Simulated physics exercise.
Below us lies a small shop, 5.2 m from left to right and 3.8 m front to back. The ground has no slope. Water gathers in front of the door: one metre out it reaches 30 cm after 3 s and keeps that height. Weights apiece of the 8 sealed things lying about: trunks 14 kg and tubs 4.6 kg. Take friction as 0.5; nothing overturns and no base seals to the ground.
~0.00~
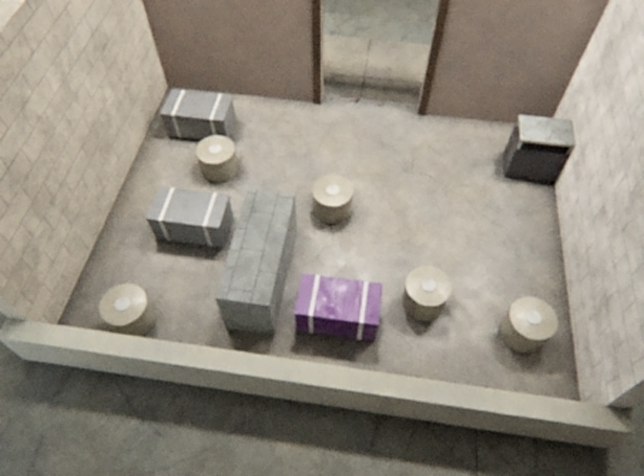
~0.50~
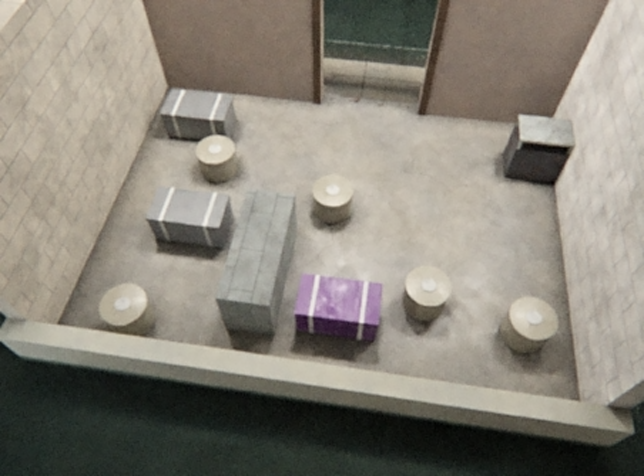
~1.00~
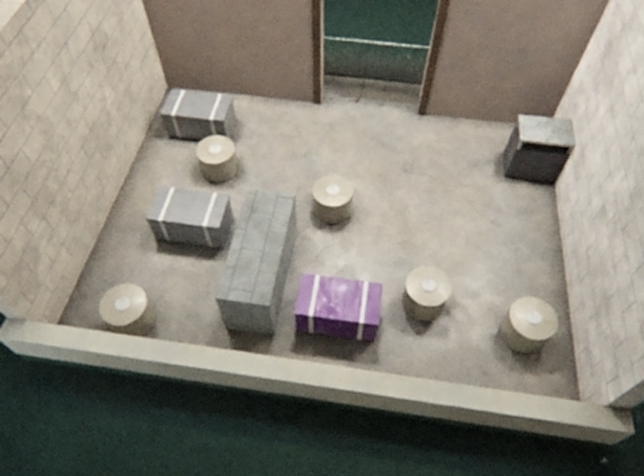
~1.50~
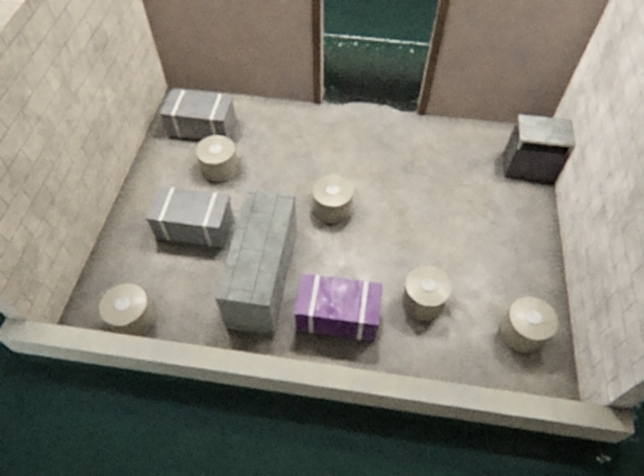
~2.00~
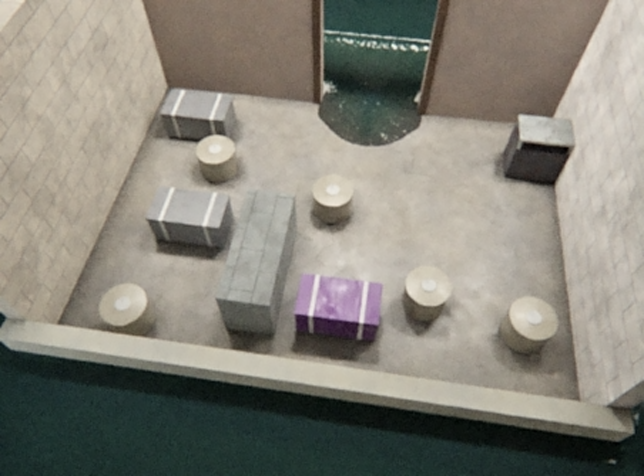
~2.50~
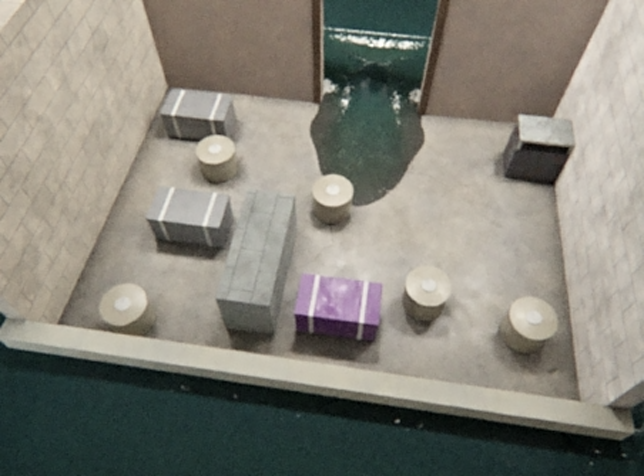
Dark green water spreads through the doorway at the back of a small walled shop, seen from above by a camera that stays still. On the pale floor sit a purple trunk near the front, two grey trunks at left, a long grey block, five round beige tubs and a dark box at right. Water first covers the ground outside, then slides over the threshold and widens toward the middle tub, while the objects stay put.
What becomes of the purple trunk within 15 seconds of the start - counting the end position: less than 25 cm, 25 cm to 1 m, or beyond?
Purple trunk slides a little.
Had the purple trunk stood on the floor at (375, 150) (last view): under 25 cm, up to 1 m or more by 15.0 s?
It travels far.
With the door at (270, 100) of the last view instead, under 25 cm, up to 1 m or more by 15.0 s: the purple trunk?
Then the purple trunk ends far away.
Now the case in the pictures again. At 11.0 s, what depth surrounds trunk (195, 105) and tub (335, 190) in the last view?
About 9 and 21 cm.
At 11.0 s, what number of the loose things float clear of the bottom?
I count 8.
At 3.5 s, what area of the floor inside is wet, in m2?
Roughly 7.0 m2.
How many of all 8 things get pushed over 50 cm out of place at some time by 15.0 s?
8 of them.
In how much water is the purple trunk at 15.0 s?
Roughly 24 cm.
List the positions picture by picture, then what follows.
In the first frame, the purple trunk at (339, 298) rests on the ground; water covers 0.0 m2; 0 of 8 have shifted.
In the second frame, the purple trunk at (339, 298) rests on the ground; 0.0 m2 under water; 0 of 8 have shifted.
In the third frame, the purple trunk at (339, 298) rests on the ground; 0.0 m2 under water; 0 of 8 have shifted.
In the fourth frame, the purple trunk at (339, 298), on the bottom; 0.0 m2 under water; 0 of 8 have shifted.
In the fifth frame, the purple trunk at (339, 298) rests on the ground; 0.6 m2 under water; 0 of 8 have shifted.
In the sixth frame, the purple trunk at (339, 298), on the bottom; 1.7 m2 under water; 0 of 8 have shifted.
After 3.5 s the purple trunk is near (339, 298), 0.0 m from its start, aground; 0 afloat.
After 6.8 s the purple trunk is near (310, 337), 0.5 m from its start, afloat; 7 afloat.
After 11.0 s the purple trunk is near (310, 334), 0.5 m from its start, afloat; 8 afloat.
After 15.0 s the purple trunk is near (310, 332), 0.5 m from its start, afloat; 8 afloat.
